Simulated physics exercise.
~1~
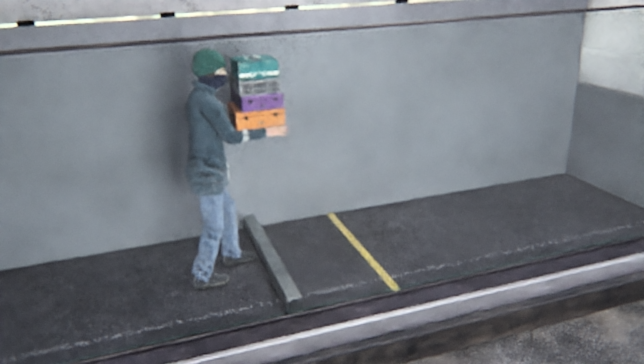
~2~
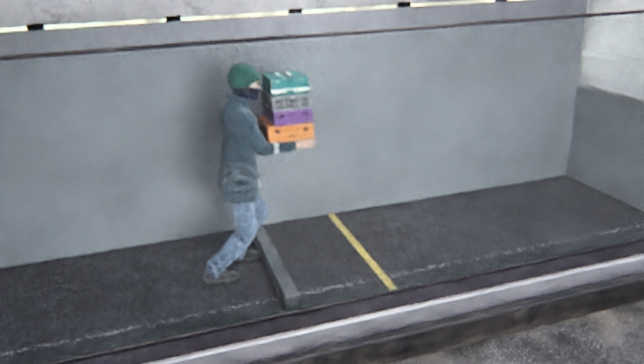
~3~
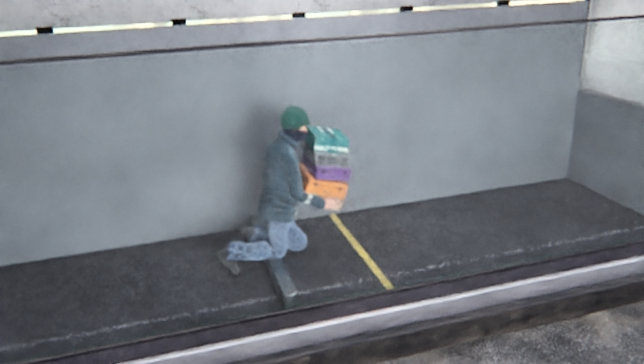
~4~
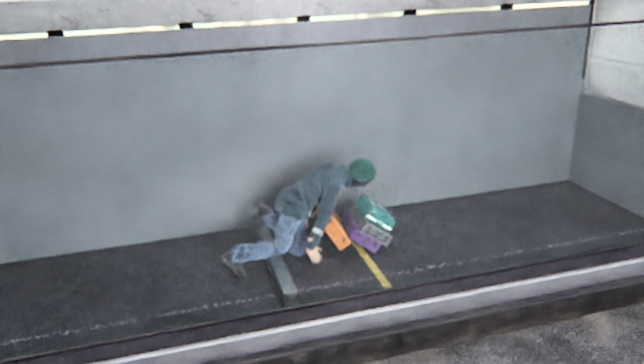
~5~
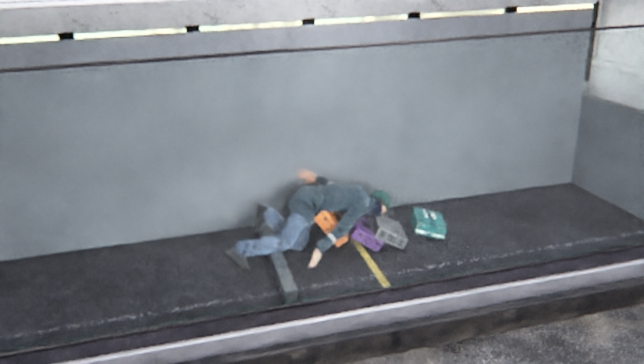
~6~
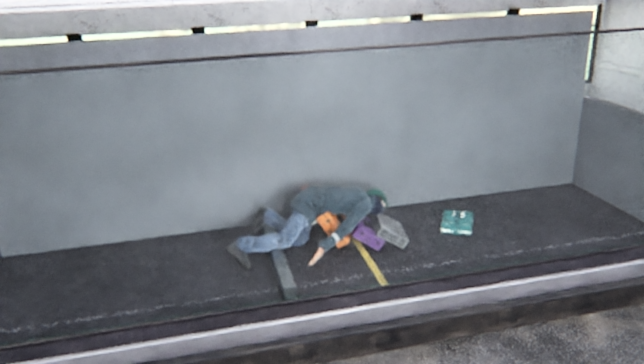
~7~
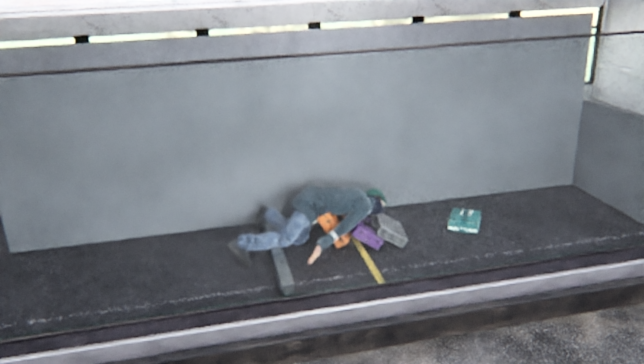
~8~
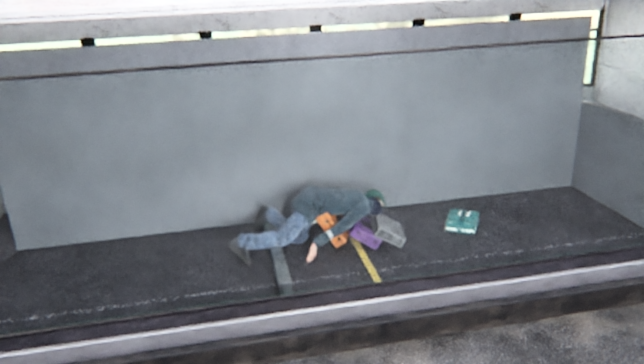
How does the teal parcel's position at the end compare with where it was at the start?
At first it sits on top of the stack in the porter's arms, left of the yellow line. By the end it lies on the floor well to the right of the line, apart from the other boxes.
